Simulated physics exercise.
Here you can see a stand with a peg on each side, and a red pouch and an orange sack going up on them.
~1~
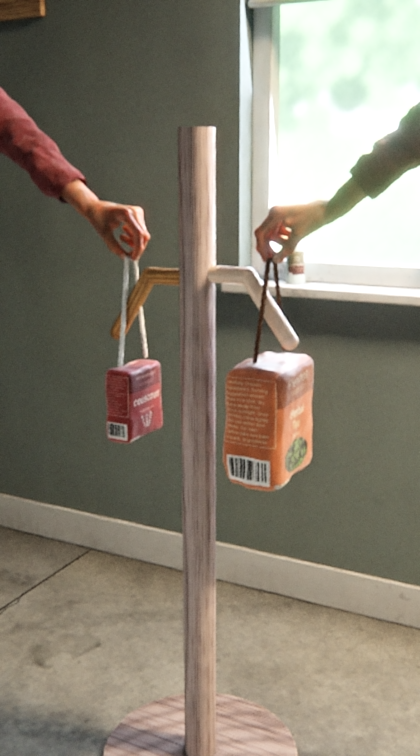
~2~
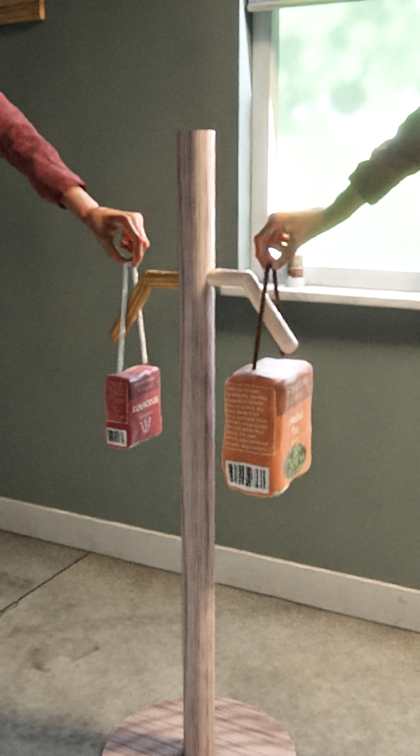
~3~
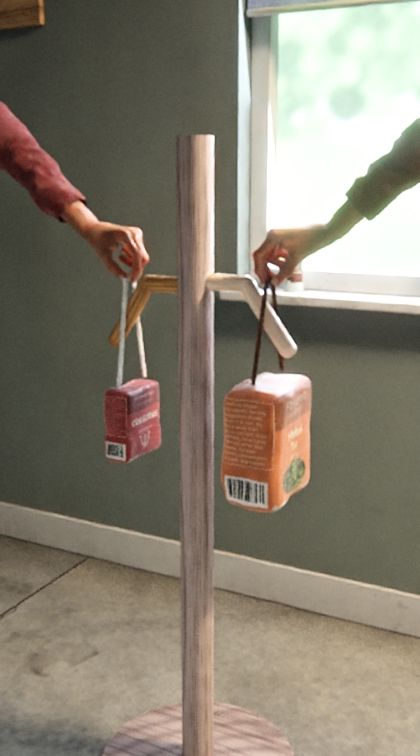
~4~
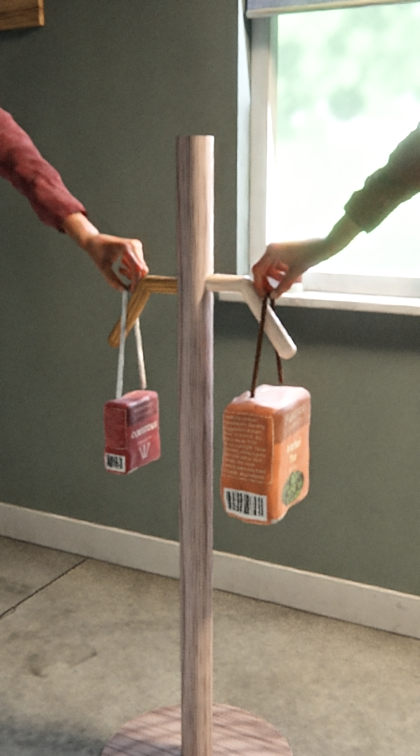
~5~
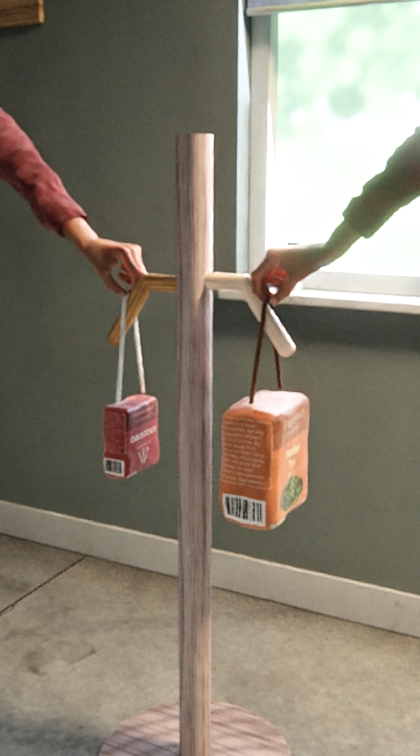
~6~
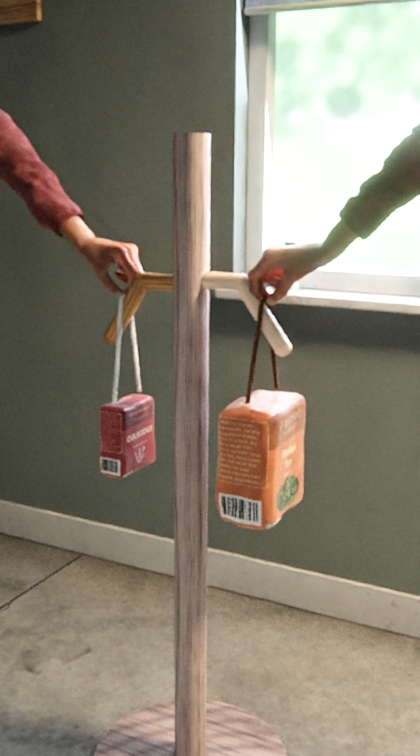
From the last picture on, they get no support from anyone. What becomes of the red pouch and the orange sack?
The red pouch falls, the orange sack falls.
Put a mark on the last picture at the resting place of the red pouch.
That one winds up at pixel (165, 723).
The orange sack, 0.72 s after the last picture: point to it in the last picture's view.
Near (203, 726) at that moment.
Then, 0.26 s after the last picture, red pouch falling near (129, 526); orange sack falling near (259, 556).
Then, 0.48 s after the last picture, red pouch on the floor near (150, 716); orange sack on the floor near (233, 731).
Then, 0.72 s after the last picture, red pouch on the floor near (162, 722); orange sack on the floor near (202, 726).
At rest, red pouch on the floor near (165, 723); orange sack on the floor near (195, 728). The red pouch slips off its peg and the orange sack drops to the floor.
